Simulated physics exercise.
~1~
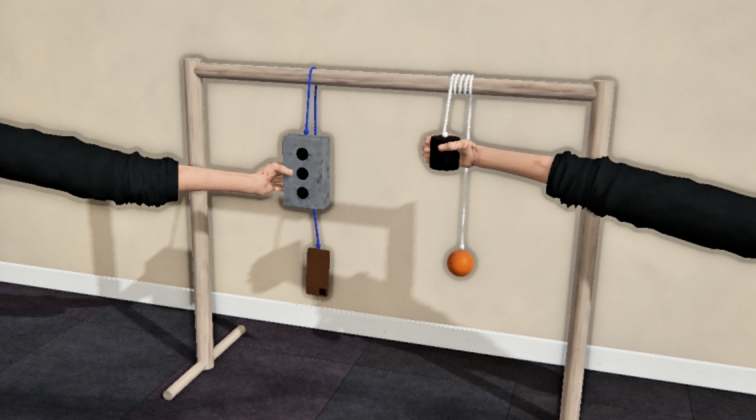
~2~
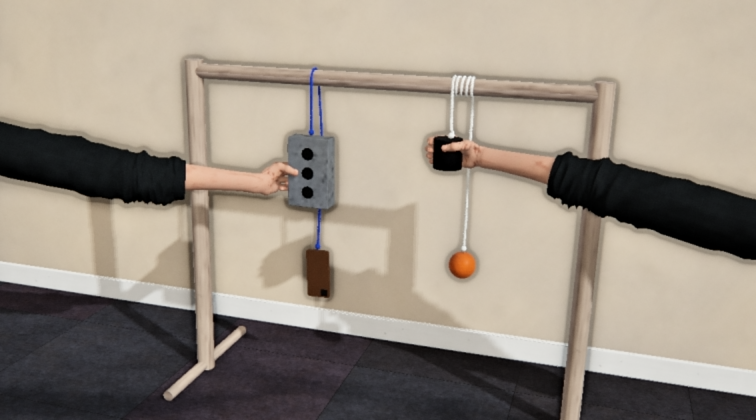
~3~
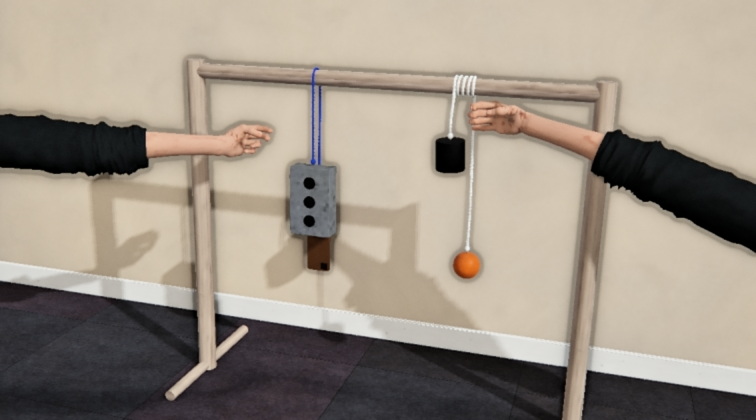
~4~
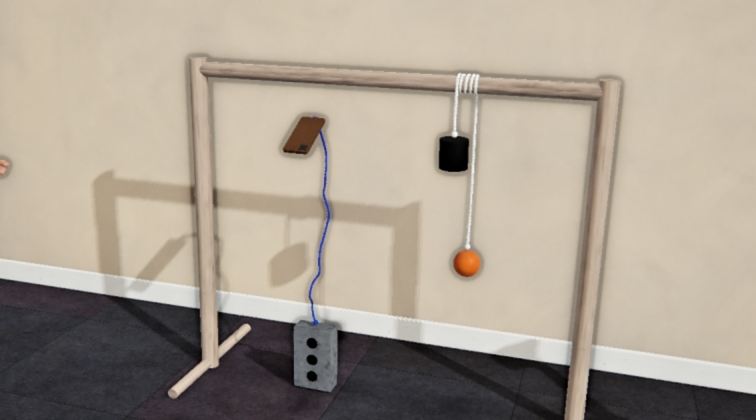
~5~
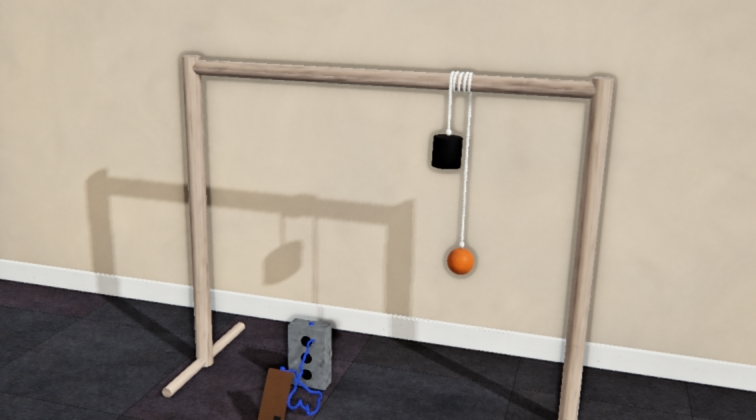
A room with a beige wall and dark floor is seen from the front by a slightly swaying camera, with a wooden rail standing across it. On the left, a blue cord over the rail joins a grey block with black holes to a brown phone, while on the right a white cord wrapped several times holds a black cylinder and an orange ball. Two dark-sleeved arms hold the block and the cylinder, then let go and draw back. The block drops to the floor, pulling the phone up and the cord off the rail. The phone then falls beside the block, while the cylinder and ball stay hanging.
